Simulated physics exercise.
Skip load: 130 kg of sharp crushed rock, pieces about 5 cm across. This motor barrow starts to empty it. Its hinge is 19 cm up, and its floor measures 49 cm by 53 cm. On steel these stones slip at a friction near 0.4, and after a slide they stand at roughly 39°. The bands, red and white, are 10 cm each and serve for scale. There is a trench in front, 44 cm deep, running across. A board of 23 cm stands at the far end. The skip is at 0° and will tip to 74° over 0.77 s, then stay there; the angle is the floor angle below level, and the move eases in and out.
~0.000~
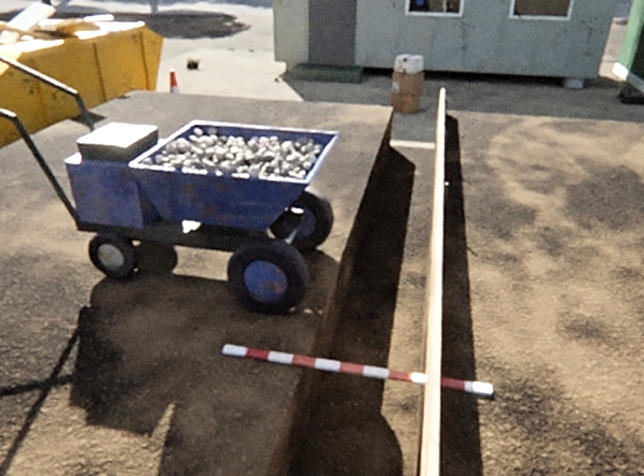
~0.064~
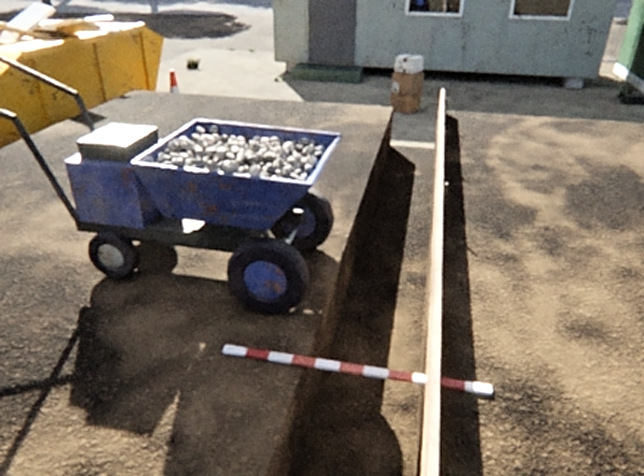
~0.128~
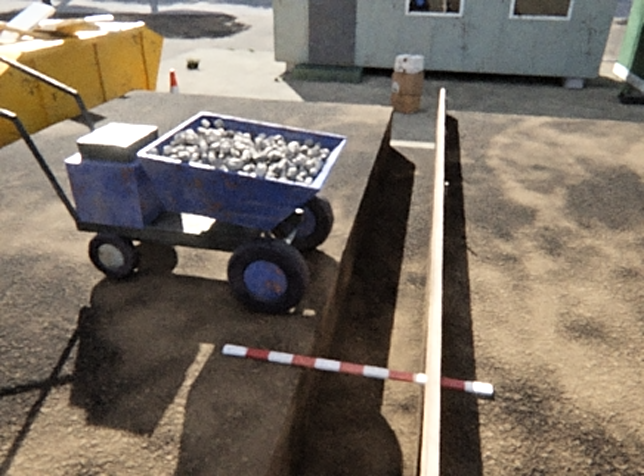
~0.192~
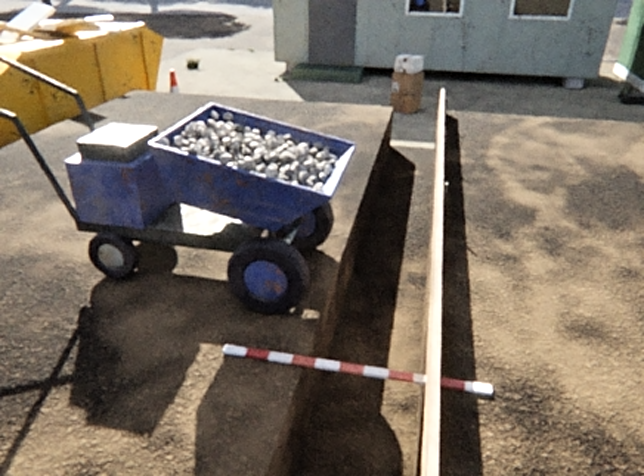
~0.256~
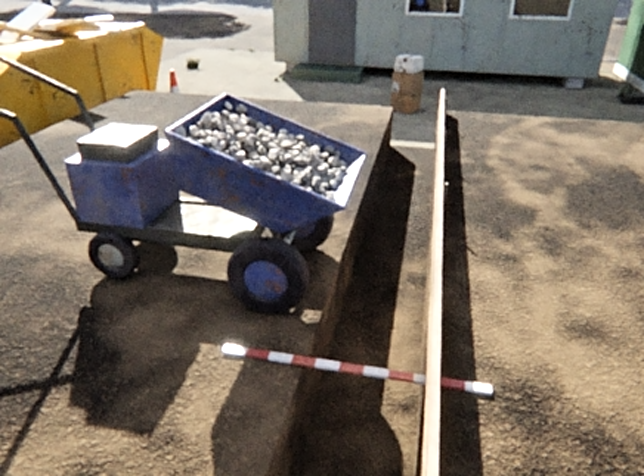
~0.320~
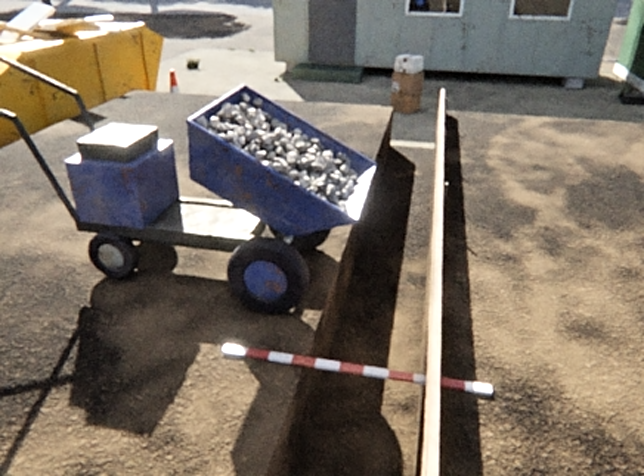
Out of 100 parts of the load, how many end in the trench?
Some 97 out of 100.
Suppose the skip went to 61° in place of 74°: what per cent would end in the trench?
Roughly 50% would end there.
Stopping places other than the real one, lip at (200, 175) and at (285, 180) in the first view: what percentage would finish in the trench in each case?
Roughly 65 percent for the first, and 100 percent for the second.
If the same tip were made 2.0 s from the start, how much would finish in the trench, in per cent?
Near 100 per cent.
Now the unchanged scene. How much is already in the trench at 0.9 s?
By that point it's something like 30 in a hundred.
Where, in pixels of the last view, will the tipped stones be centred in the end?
Middle at around (396, 345), I'd say.
After 0.6 s the floor is at 63°; 100 % in the skip; the foremost stones are at (385, 252).
After 0.9 s the floor is at 74°; 69 % in the skip, 30 % in the trench, 1 % past the trench; the foremost stones are at (446, 260).
After 1.2 s the floor is at 74°; 25 % in the skip, 72 % in the trench, 3 % past the trench; the foremost stones are at (519, 296).
After 3.2 s the floor is at 74°; 0 % in the skip, 97 % in the trench, 3 % past the trench; the foremost stones are at (536, 295).
